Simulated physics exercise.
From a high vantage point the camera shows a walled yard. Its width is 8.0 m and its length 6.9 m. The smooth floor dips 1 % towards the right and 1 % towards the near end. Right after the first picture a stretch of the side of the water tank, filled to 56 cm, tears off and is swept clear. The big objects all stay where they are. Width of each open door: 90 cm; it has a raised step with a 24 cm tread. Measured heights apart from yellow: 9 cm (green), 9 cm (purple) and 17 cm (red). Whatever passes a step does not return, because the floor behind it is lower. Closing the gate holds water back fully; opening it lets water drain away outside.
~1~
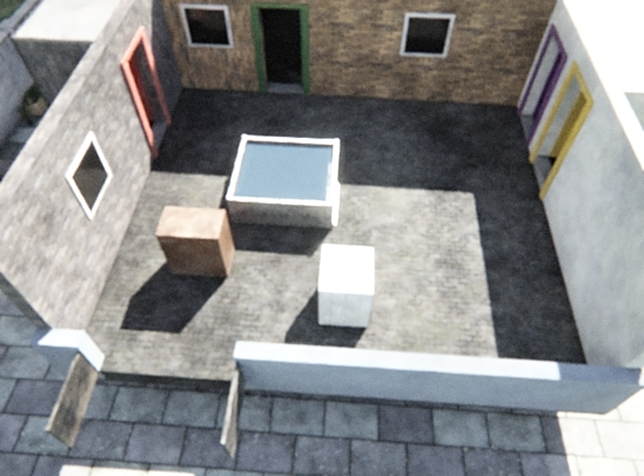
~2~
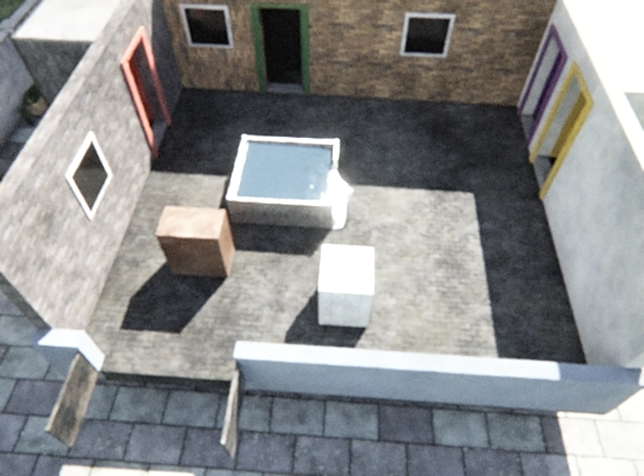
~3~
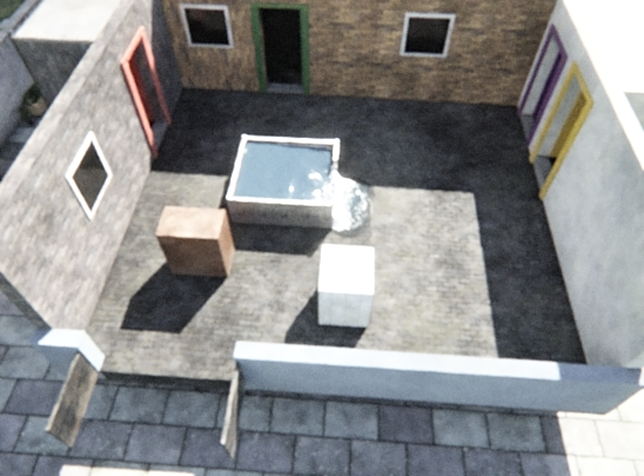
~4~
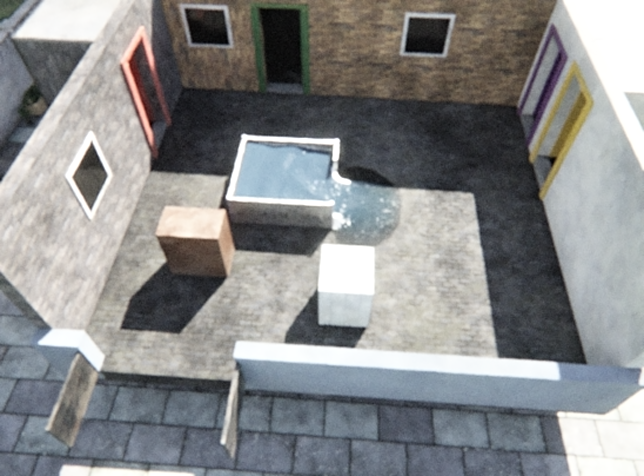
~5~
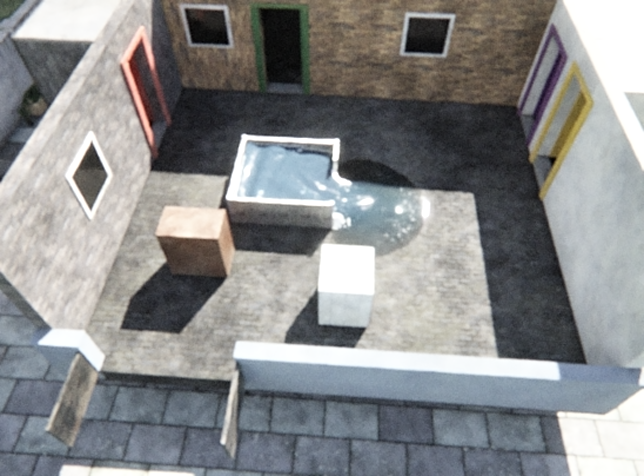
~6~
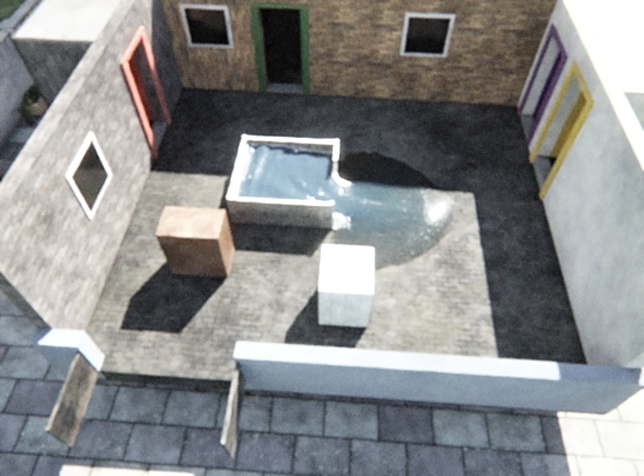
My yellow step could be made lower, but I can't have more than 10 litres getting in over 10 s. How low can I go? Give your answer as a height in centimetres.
You could bring it down to roughly 13 cm.
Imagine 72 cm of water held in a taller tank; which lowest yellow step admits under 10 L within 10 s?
About 17 centimetres.
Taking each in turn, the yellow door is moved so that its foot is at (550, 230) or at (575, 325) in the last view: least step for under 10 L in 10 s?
About 16 cm for the first and 12.5 cm for the second.
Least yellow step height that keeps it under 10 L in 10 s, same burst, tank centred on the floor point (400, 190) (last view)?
New minimum height: Approx. 23 cm.
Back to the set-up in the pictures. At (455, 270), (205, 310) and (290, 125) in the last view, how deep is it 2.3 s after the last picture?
First spot about 3 cm, second about 0 cm, third about 0 cm.
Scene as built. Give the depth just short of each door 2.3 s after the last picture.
Lab note, cm: Green 0; purple 9; yellow 15; red 0.
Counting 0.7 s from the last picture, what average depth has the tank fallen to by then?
About 34 centimetres.
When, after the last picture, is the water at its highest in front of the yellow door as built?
Approximately 1.8 s.
Then, 0.7 s after the last picture water covers 20 % of the floor, deepest (30 cm) near (340, 212); it has not reached the yellow door.
Then, 2.3 s after the last picture water covers 40 % of the floor, deepest (30 cm) near (587, 379); 15 cm at the yellow door, 0 litres in over its 24 cm step.
Then, 9.3 s after the last picture water covers 70 % of the floor, deepest (10 cm) near (566, 389); 6 cm at the yellow door, 0 litres in over its 24 cm step.
At the yellow door as built, the water peaked near 18 cm, 1.9 s after the last picture.
Run again over the same 10 s with other heights there, 15 litres in over 12 cm, 2 litres over 16 cm. The limit of 10 litres is kept from about 13 cm up.
